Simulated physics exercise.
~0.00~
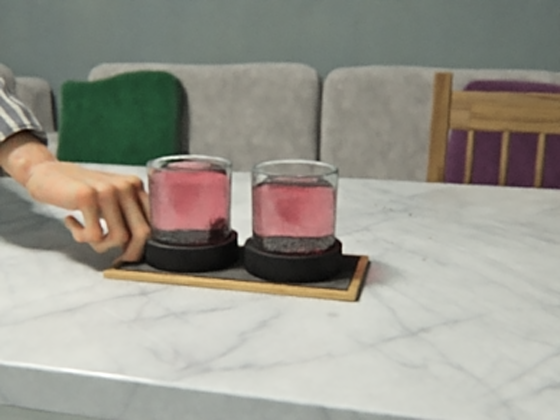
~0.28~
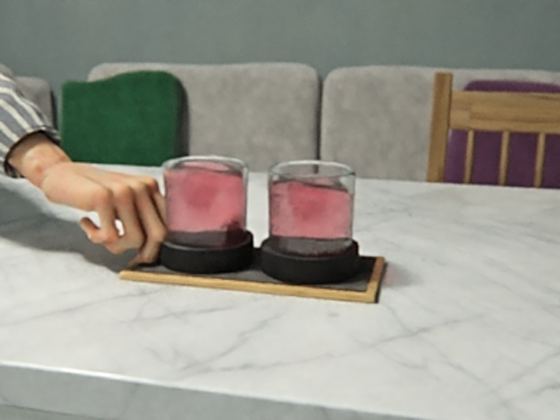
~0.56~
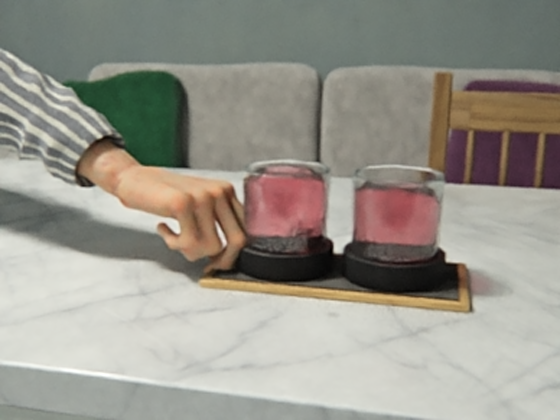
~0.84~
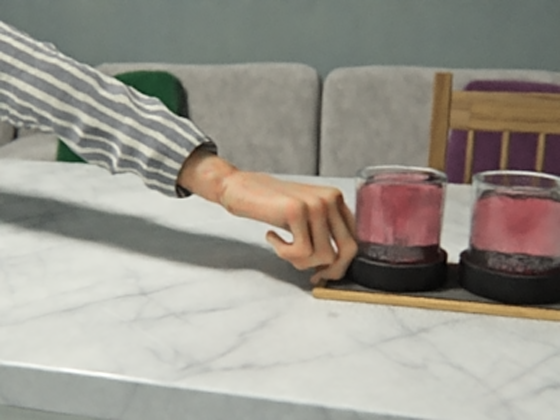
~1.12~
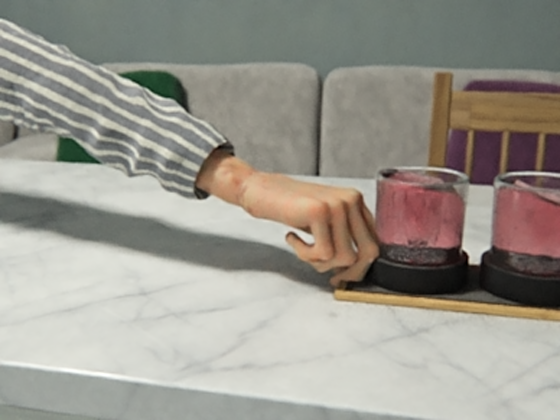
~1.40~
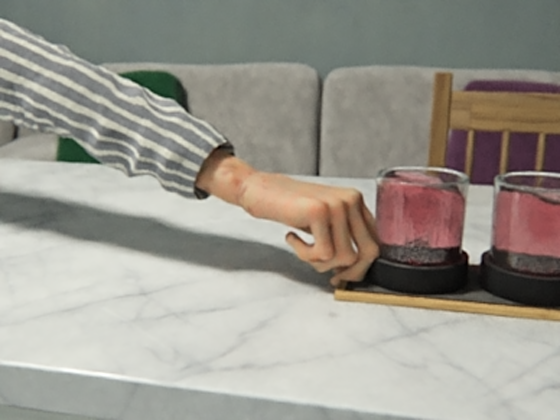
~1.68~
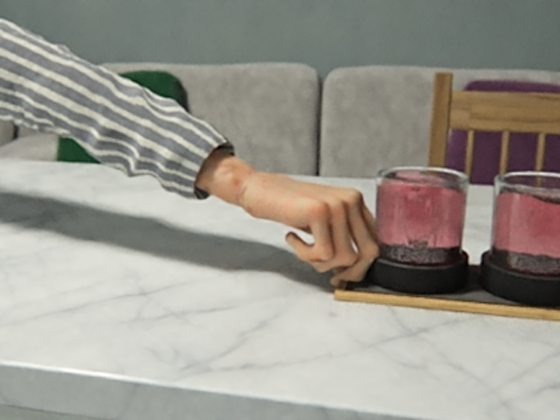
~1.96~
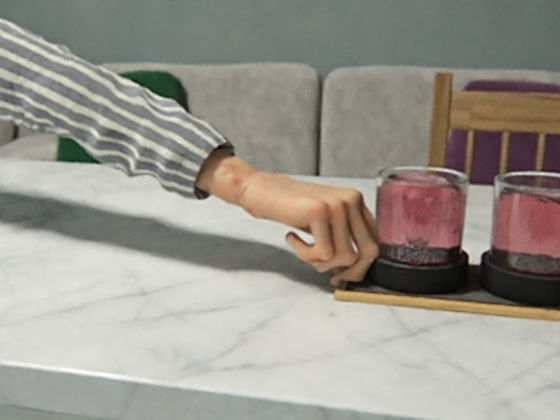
Marble tabletop before a grey sofa, a striped-sleeved hand pushing two glasses of sloshing pink liquid rightward on a tray, then stopping.
